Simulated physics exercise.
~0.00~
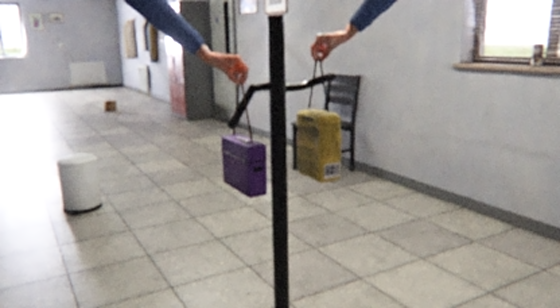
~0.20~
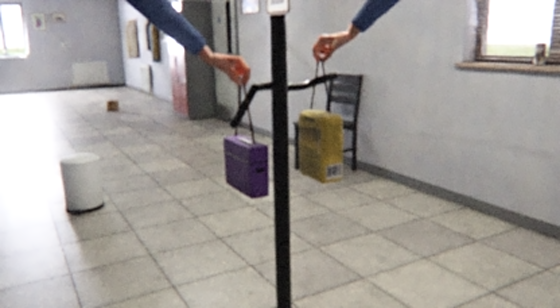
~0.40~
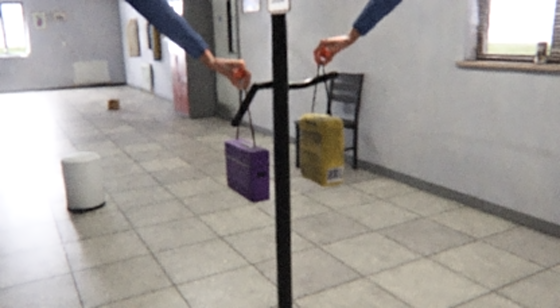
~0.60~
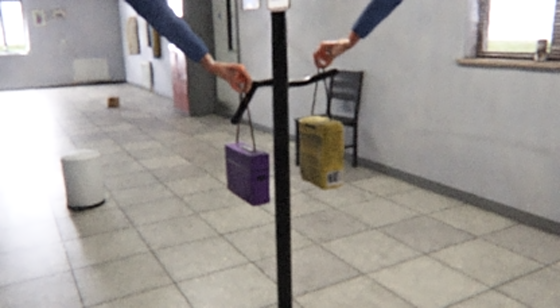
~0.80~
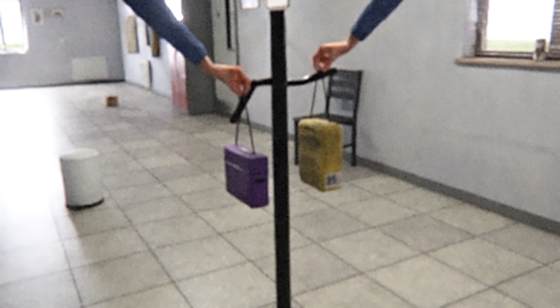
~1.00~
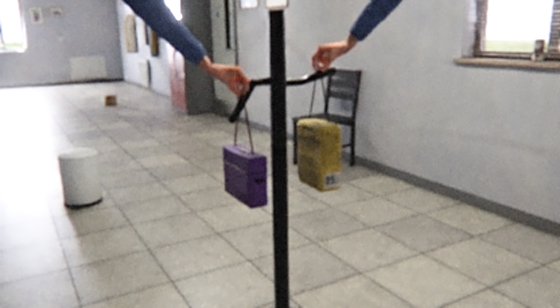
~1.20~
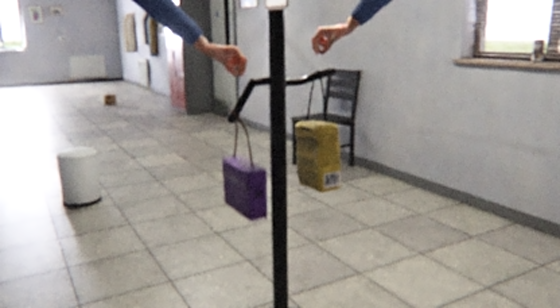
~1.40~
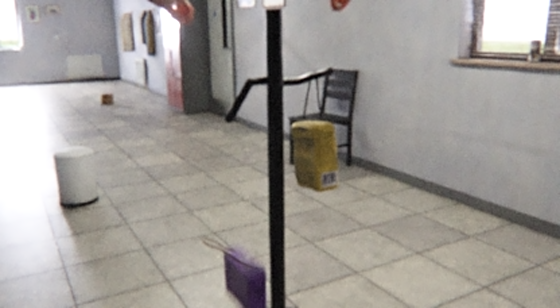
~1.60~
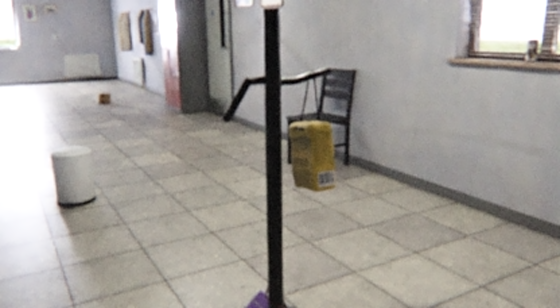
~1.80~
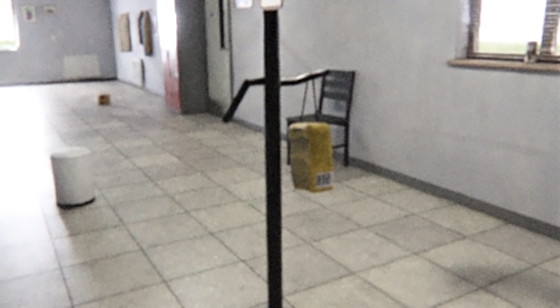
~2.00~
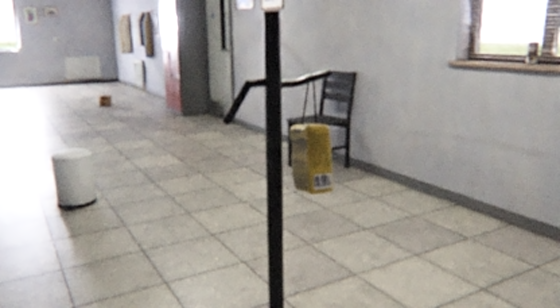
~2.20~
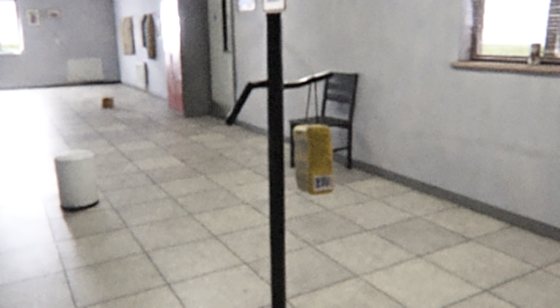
Purple case dropping to the floor as two hands let go at a black coat stand, yellow sack staying hung.
